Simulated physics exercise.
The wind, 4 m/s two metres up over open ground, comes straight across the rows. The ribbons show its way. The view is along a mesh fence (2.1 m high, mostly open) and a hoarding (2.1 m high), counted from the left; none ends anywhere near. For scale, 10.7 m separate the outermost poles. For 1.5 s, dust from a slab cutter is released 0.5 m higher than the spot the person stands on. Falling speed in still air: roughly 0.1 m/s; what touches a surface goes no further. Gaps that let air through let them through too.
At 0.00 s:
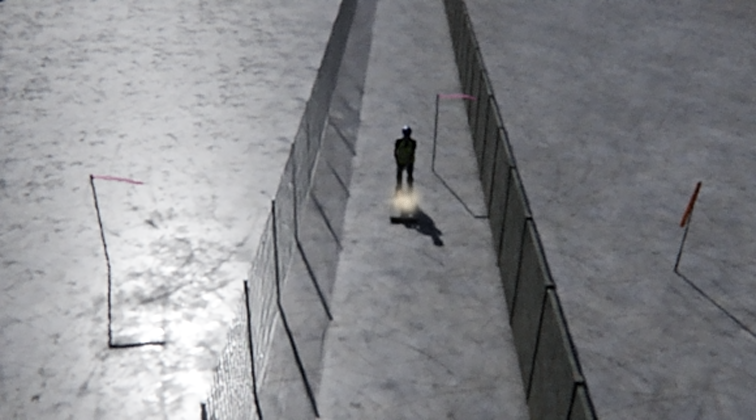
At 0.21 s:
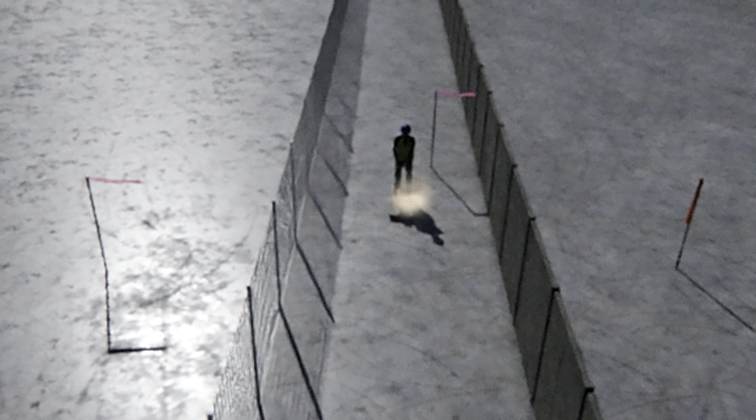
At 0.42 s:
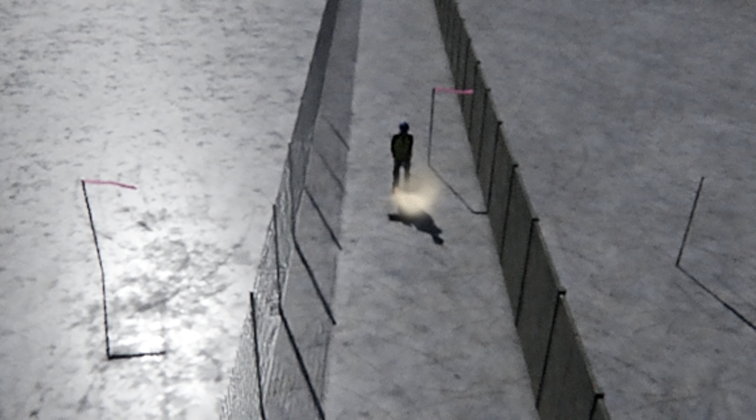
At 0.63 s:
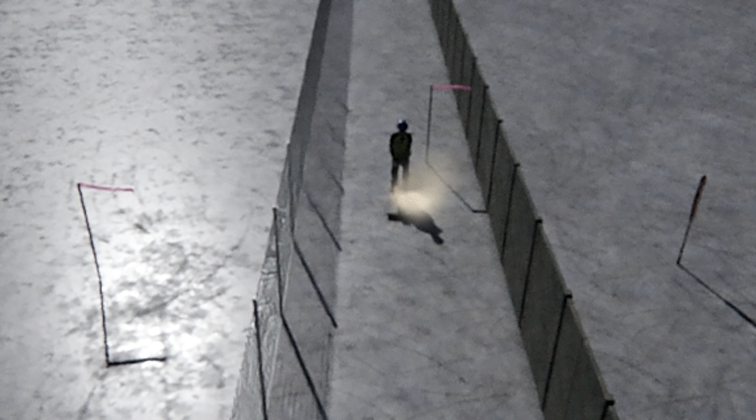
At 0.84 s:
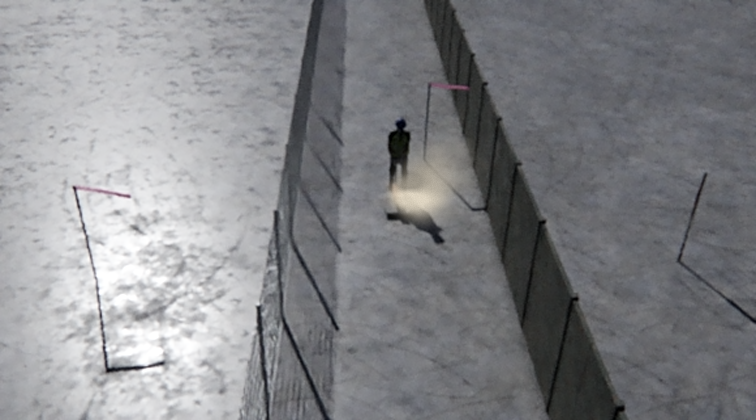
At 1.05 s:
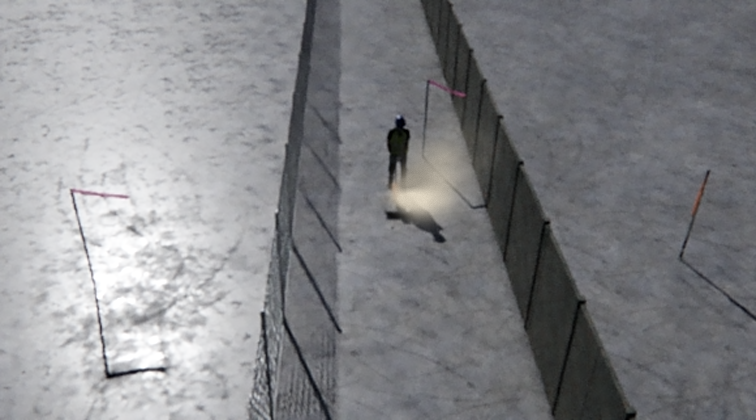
Pale dust spreading slowly to the right around a dark standing figure's feet between two fences, pink ribbons fluttering on poles.
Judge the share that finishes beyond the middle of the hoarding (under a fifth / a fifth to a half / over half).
Beyond the hoarding at the end: Over half.
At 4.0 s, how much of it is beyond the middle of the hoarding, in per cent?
Some 50 per cent.
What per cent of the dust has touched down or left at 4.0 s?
Near 20 %.
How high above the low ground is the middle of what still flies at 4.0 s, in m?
Roughly 3.0 m up.
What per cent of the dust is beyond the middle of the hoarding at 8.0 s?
Near 65 %.
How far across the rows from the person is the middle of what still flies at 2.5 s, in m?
Roughly 1.0 m.
After 2.5 s, 7 % is no longer flying here, and 20 % is beyond the hoarding; the middle of what still flies is 1.1 m above the low ground, near (465, 167).
After 4.0 s, 20 % is no longer flying here, and 49 % is beyond the hoarding; the middle of what still flies is 3.0 m above the low ground, near (628, 78).
After 8.0 s, 35 % is no longer flying here, and 65 % is beyond the hoarding.
After 20.0 s, 89 % is no longer flying here, and 67 % is beyond the hoarding.
After 45.0 s, 99 % is no longer flying here, and 67 % is beyond the hoarding.
